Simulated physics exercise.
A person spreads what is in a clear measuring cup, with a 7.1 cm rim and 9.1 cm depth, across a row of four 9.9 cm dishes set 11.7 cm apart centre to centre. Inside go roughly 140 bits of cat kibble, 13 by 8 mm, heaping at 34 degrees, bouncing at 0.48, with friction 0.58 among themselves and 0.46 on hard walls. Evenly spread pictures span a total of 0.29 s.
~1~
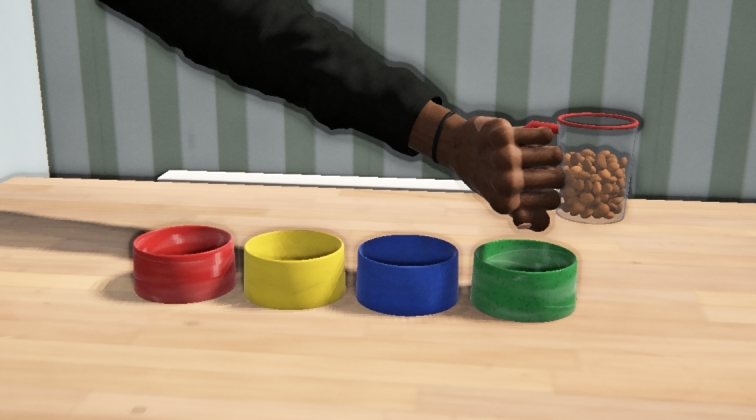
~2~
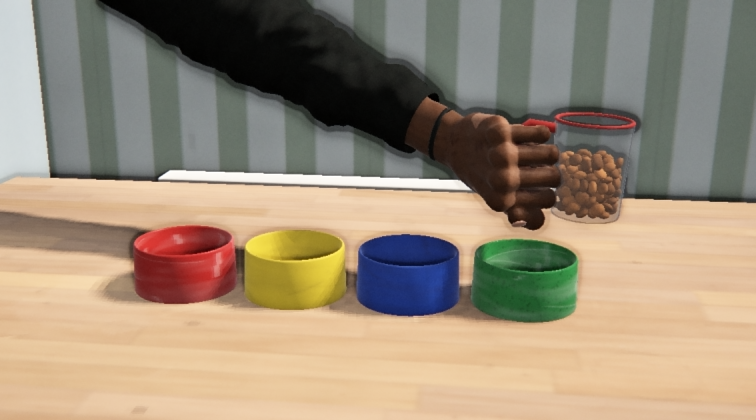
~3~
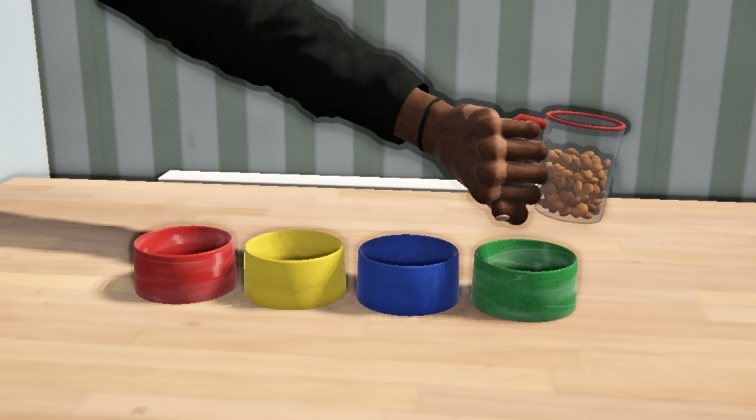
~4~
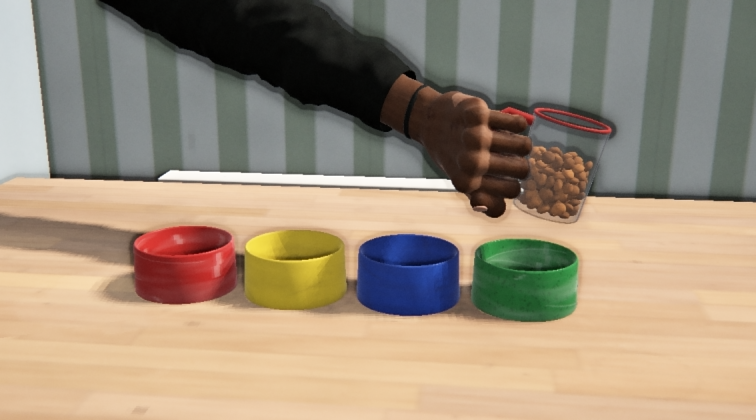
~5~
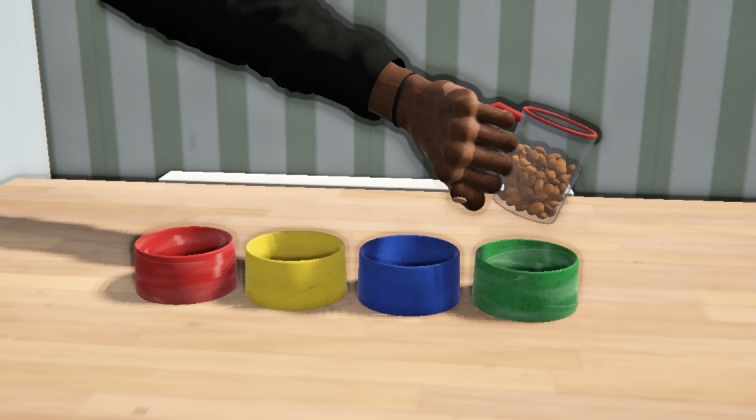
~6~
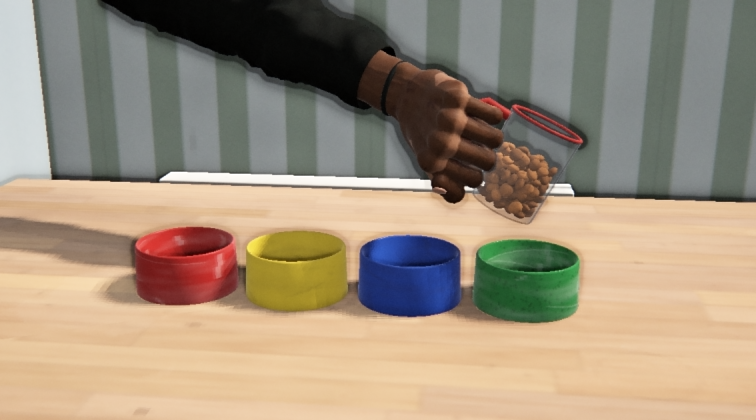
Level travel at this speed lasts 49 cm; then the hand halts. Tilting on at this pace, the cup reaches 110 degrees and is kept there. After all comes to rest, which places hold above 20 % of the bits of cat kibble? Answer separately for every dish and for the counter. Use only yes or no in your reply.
Red: Yes; blue: No; green: No; yellow: Yes; counter: No.
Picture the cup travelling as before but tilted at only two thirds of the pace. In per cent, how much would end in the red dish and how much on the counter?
Then red 90 and counter 0.
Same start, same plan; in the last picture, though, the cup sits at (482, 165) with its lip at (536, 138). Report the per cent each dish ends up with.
In the end red holds 100, blue holds 0, green holds 0, yellow holds 0.
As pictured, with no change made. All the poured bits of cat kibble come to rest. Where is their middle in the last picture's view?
Approximately (219, 277) in the last view.
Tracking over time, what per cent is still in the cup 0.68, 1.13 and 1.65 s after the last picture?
At the three moments: 100, 55 and 25 percent.
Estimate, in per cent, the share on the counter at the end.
Close to 10 per cent, give or take.
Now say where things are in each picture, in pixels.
Cup at (594, 168), tilt 0 degrees, lip at (636, 122), moved 0.0 cm; middle of the pieces at (592, 184); green dish at (525, 256); blue dish at (408, 251); yellow dish at (294, 246); red dish at (183, 241), in the first picture.
Cup at (590, 168), tilt 2 degrees, lip at (634, 123), moved 0.4 cm; middle of the pieces at (588, 184), in the second picture.
Cup at (577, 167), tilt 6 degrees, lip at (623, 126), moved 1.6 cm; middle of the pieces at (574, 183), in the third picture.
Cup at (559, 166), tilt 12 degrees, lip at (609, 130), moved 3.3 cm; middle of the pieces at (554, 182), in the fourth picture.
Cup at (541, 166), tilt 19 degrees, lip at (595, 135), moved 5.0 cm; middle of the pieces at (535, 181), in the fifth picture.
Cup at (524, 166), tilt 25 degrees, lip at (581, 141), moved 6.7 cm; middle of the pieces at (517, 180); green dish at (527, 256); blue dish at (410, 251); yellow dish at (296, 247); red dish at (186, 242), in the sixth picture.
Then, 0.68 s after the last picture, tilt 100 degrees; cup holds 100 %.
Then, 1.13 s after the last picture, tilt 110 degrees; cup holds 55 %, yellow 40 %.
Then, 1.65 s after the last picture, tilt 110 degrees; cup holds 25 %, red 25 %, yellow 40 %.
In the end, red 45 %, blue 0 %, green 0 %, yellow 40 %, counter 10 %, cup 5 %.
